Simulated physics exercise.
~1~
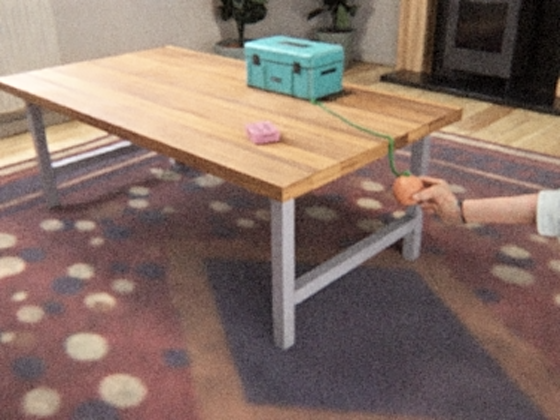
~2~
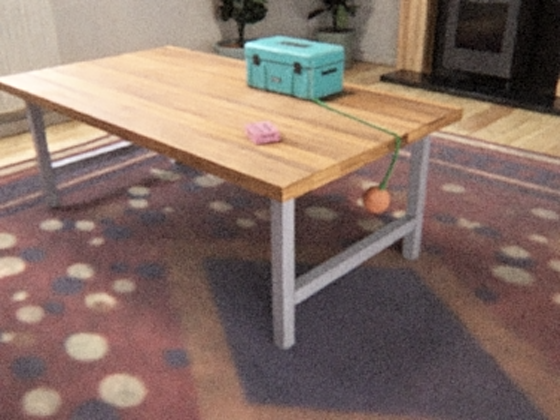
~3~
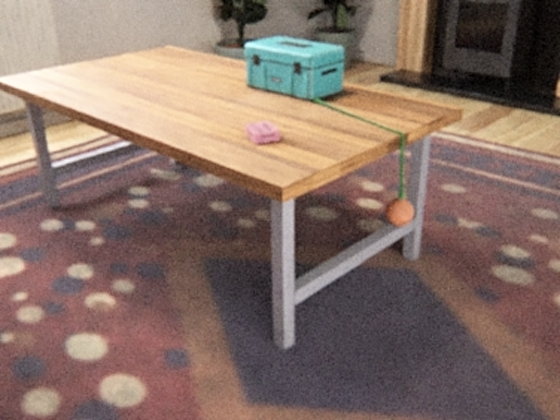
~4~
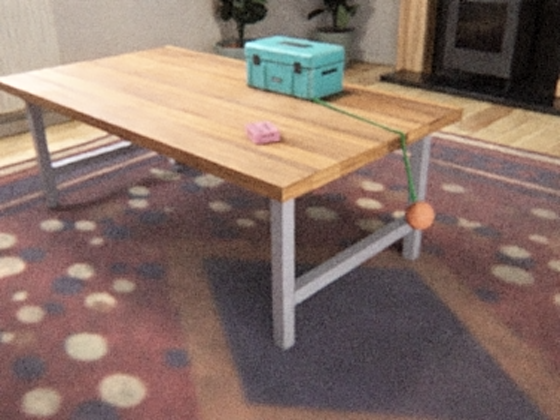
In a room with a patterned rug, a hand at the right let go of an orange tied by a green cord to a turquoise toolbox on a wooden table, and the orange swung below the edge, still dangling at the end while the toolbox and pink box stayed put.
